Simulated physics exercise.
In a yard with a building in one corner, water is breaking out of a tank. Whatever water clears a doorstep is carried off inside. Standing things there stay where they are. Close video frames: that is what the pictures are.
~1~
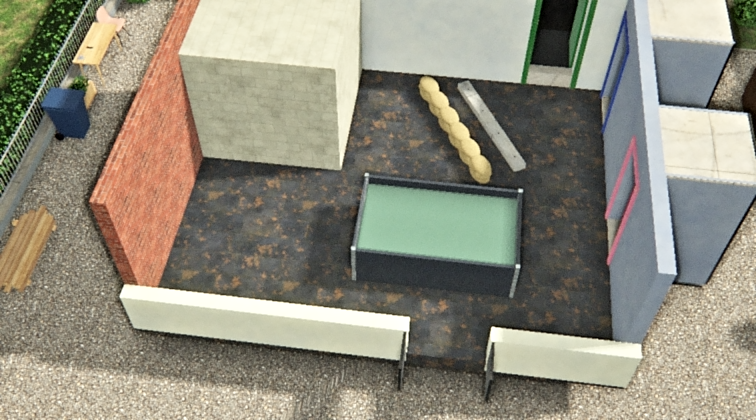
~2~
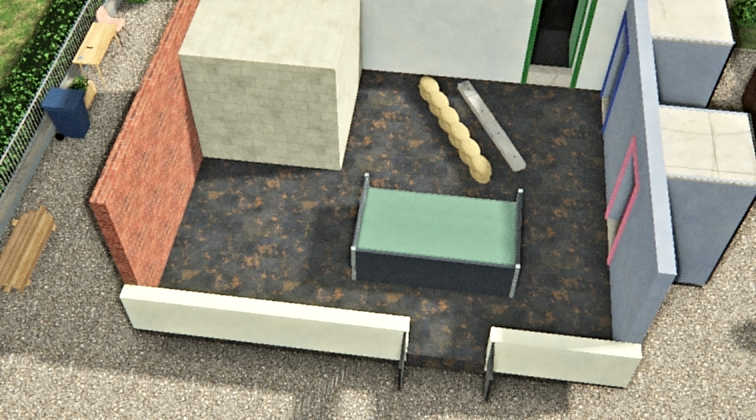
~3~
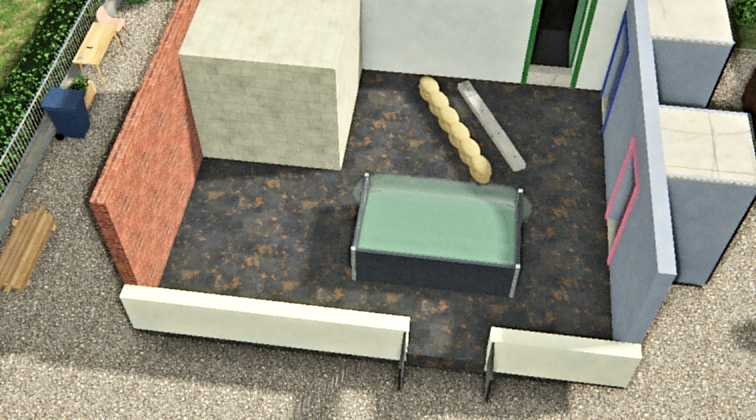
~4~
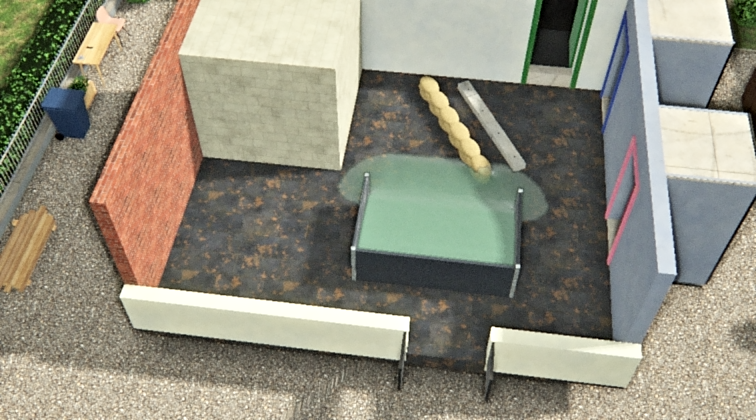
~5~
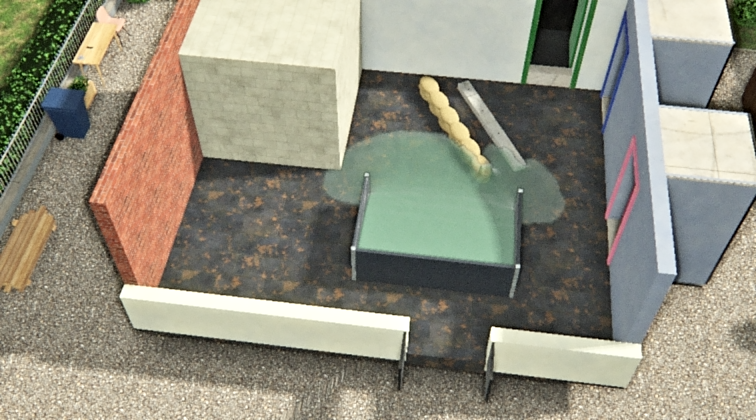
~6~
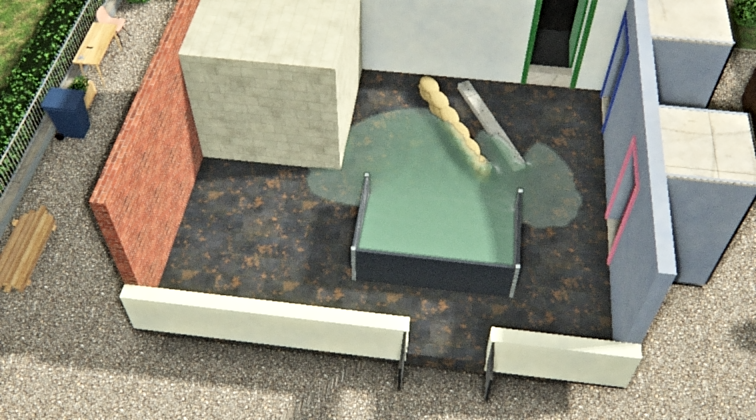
A tank of green water stood in a walled yard beside a pale block, then its far side opened and water poured out, spreading across the dark floor around a knobbly yellow pole.
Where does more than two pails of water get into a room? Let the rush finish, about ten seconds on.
My prediction: The pink door will let through over two buckets; the blue door will let through over two buckets; the green door will let through no more than two buckets.
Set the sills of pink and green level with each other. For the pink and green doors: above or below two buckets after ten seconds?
The pink door remains below the limit and the green door exceeds the limit.
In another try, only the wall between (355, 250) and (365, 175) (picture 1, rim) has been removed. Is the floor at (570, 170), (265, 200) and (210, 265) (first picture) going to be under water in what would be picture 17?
In the order given: Untouched, swamped and swamped.
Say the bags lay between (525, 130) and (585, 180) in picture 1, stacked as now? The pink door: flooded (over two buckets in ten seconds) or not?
Pink door: Over the line.
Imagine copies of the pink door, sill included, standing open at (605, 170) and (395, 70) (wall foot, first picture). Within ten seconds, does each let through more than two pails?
Above, above.
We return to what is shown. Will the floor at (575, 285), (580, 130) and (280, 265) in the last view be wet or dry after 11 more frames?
First spot not wet, second inundated, third not wet.
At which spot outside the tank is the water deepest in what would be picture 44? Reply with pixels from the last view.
Check roughly (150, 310).
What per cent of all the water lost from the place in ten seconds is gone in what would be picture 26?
Share gone: About 15 %.
A moment on, water covers 40 % of the floor; the pink door not reached, the blue door wet at the sill, nothing in, the green door not reached.
Next, water covers 45 % of the floor; the pink door wet at the sill, nothing in, the blue door under two buckets in, the green door wet at the sill, nothing in.
Then, water covers 55 % of the floor; the pink door wet at the sill, nothing in, the blue door over two buckets in, the green door under two buckets in.
Later, water covers 85 % of the floor; the pink door under two buckets in, the blue door far over two buckets in, the green door under two buckets in.
In the end, water covers 95 % of the floor; the pink door over two buckets in, the blue door far over two buckets in, the green door under two buckets in.
